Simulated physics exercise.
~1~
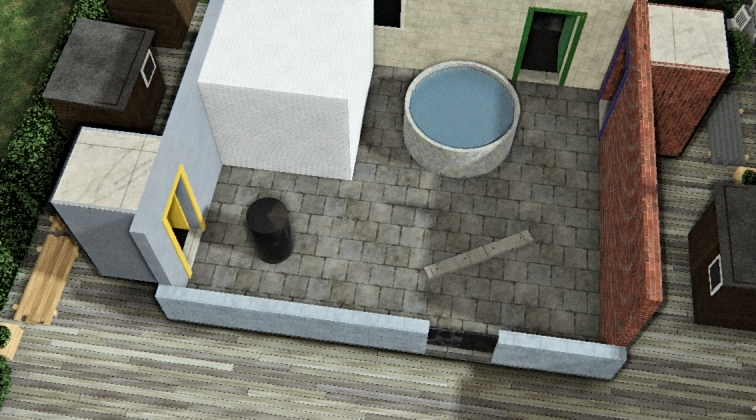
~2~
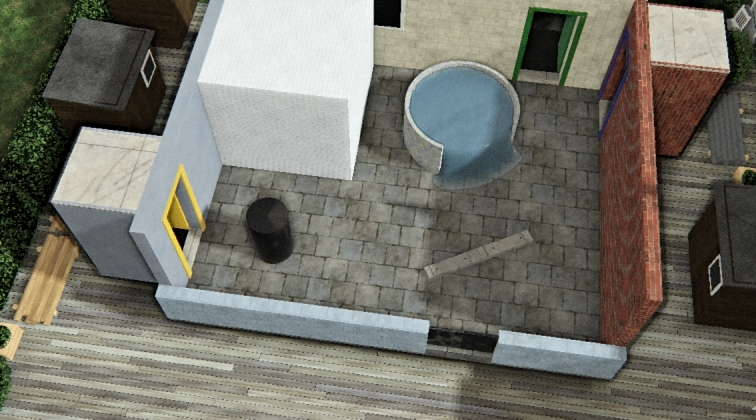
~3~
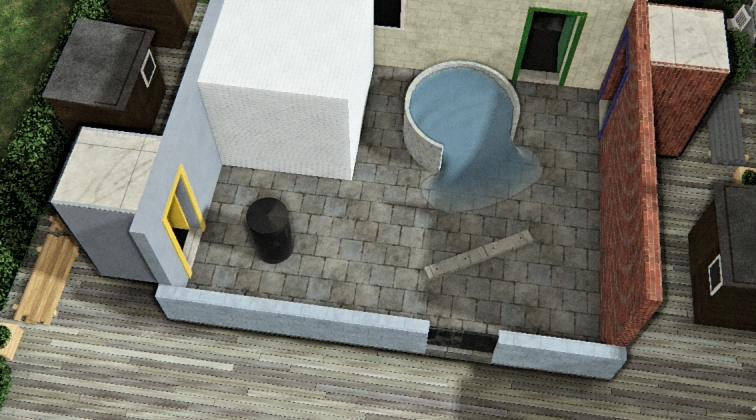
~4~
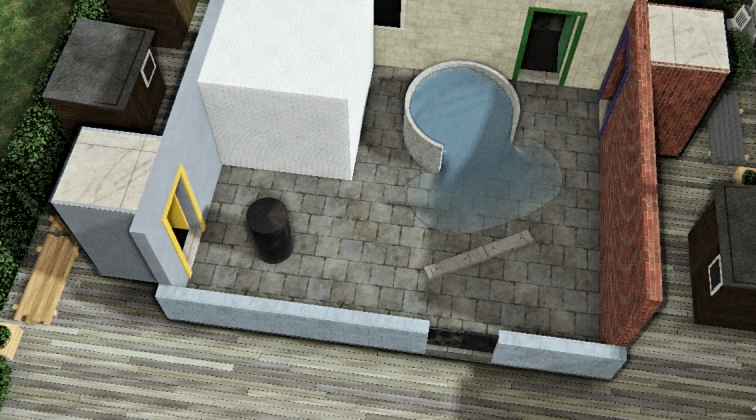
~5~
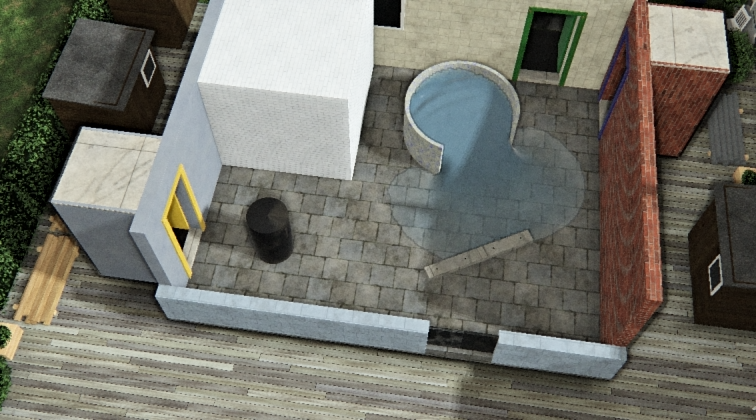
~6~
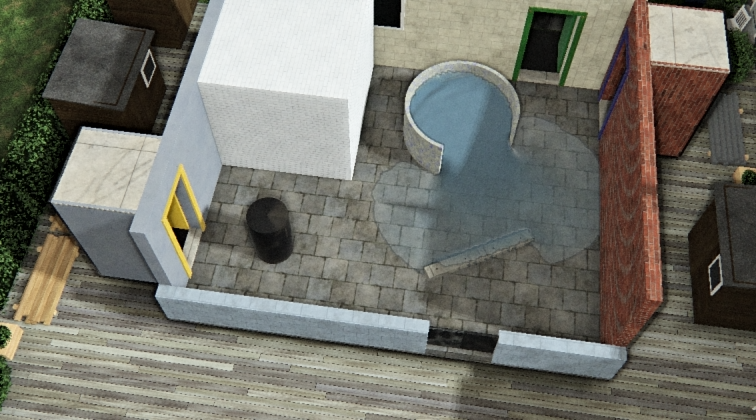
A paved, L-shaped yard with low pale walls in front is seen from high above by a still camera. A round stone pool of blue water stands near the back wall's green-framed doorway, with a white block and dark cylinder to the left, a yellow-framed doorway beyond them, a pale plank in front and red brick at right. The pool's front opens, and water pours out, fanning across the paving towards the right and front and reaching the plank.
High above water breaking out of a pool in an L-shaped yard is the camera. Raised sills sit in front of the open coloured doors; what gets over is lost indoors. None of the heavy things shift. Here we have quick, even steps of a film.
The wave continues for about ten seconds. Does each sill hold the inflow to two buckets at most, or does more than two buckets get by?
The yellow door is going to be over the line. The green door is going to be at or under the line. The blue door is going to be at or under the line.
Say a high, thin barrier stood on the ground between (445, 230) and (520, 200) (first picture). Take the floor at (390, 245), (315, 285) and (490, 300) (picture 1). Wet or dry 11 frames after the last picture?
Taking the points in order - wetted, wetted, unwetted.
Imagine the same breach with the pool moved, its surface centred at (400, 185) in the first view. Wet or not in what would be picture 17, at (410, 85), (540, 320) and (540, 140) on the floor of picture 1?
Result: Spared; inundated; spared.
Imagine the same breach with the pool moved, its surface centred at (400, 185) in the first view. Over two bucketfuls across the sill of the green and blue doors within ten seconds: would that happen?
Green: Exceeds it; blue: Exceeds it.
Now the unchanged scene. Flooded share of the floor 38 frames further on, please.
It comes to roughly 90 in a hundred.
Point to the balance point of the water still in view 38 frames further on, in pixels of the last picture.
Around pixel (420, 224).
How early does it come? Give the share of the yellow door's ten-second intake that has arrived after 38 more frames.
35 %.
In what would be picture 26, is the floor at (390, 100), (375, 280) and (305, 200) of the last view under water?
Point by point: Not yet wet, inundated, not yet wet.
A moment on, water covers 45 % of the floor; the yellow door not reached, the green door not reached, the blue door wet at the sill, nothing in.
Next, water covers 50 % of the floor; the yellow door not reached, the green door not reached, the blue door wet at the sill, nothing in.
Then, water covers 65 % of the floor; the yellow door wet at the sill, nothing in, the green door wet at the sill, nothing in, the blue door wet at the sill, nothing in.
Later, water covers 90 % of the floor; the yellow door over two buckets in, the green door wet at the sill, nothing in, the blue door wet at the sill, nothing in.
In the end, water covers 100 % of the floor; the yellow door far over two buckets in, the green door wet at the sill, nothing in, the blue door under two buckets in.
